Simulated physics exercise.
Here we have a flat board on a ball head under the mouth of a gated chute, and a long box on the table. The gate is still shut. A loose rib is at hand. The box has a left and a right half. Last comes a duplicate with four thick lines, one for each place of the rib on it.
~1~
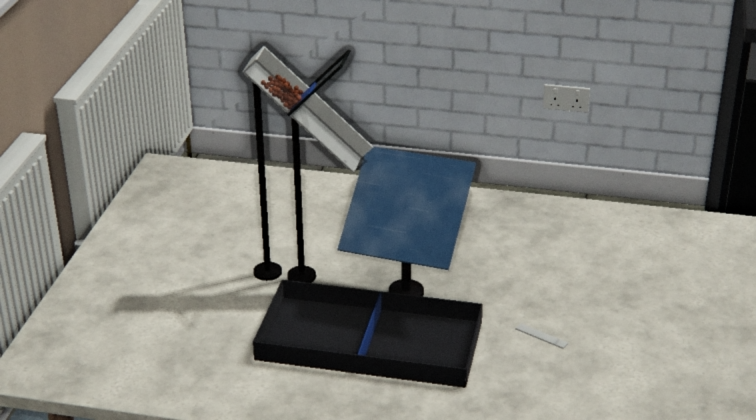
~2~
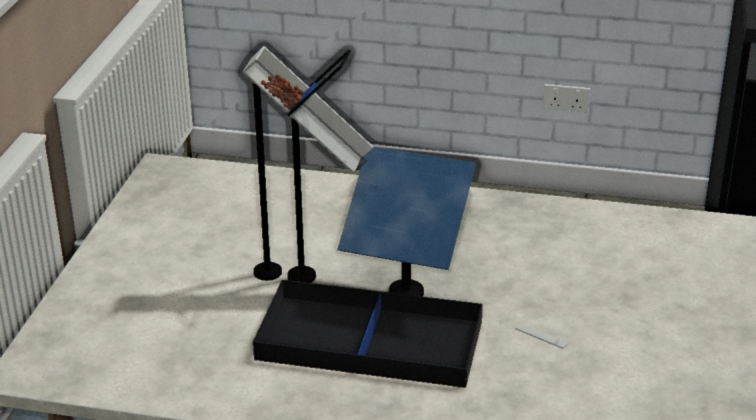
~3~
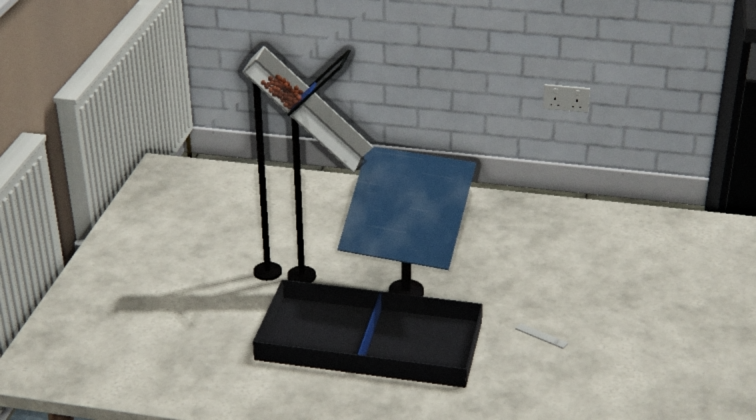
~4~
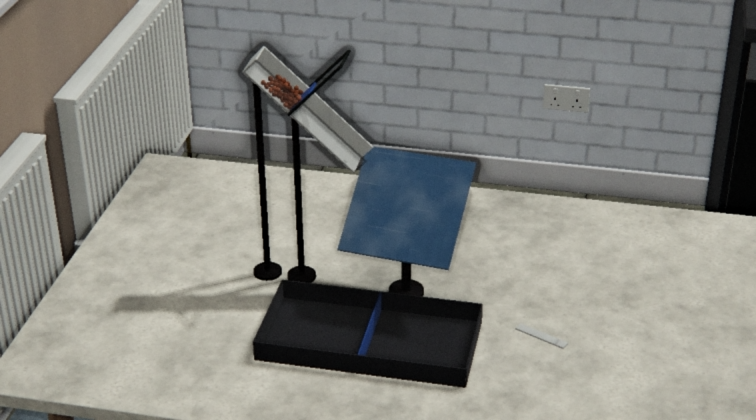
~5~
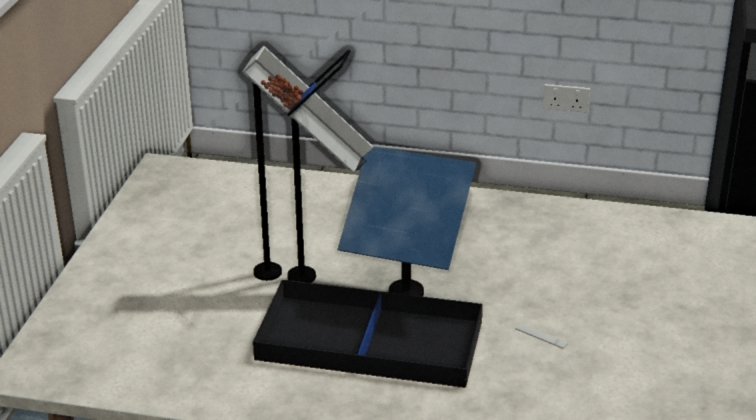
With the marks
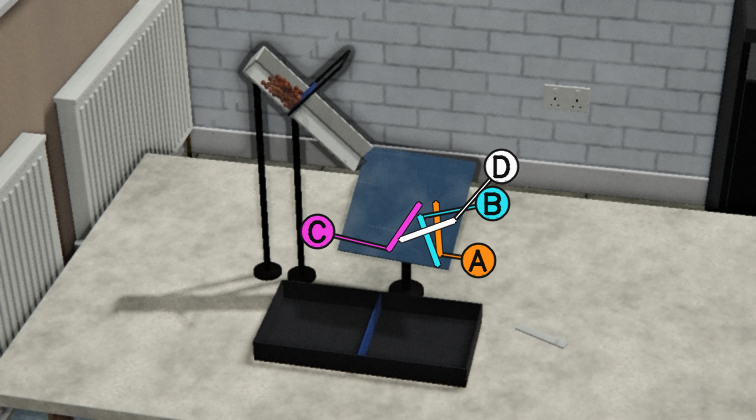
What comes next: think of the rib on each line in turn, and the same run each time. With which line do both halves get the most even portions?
It is D.
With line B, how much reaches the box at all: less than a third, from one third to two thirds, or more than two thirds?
It is more than two thirds.
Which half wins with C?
More lands on the left.
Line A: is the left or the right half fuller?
Right.
On the marked copy, line A from (435, 203) to (439, 254); line B from (420, 217) to (437, 264); line C from (418, 204) to (389, 249); line D from (453, 220) to (401, 239).
With A, of what is caught, a small part in the left half, most in the right.
With B, of what is caught, a small part in the left half, most in the right.
With C, of what is caught, most in the left half, a small part in the right.
With D, of what is caught, about half in the left half, about half in the right.
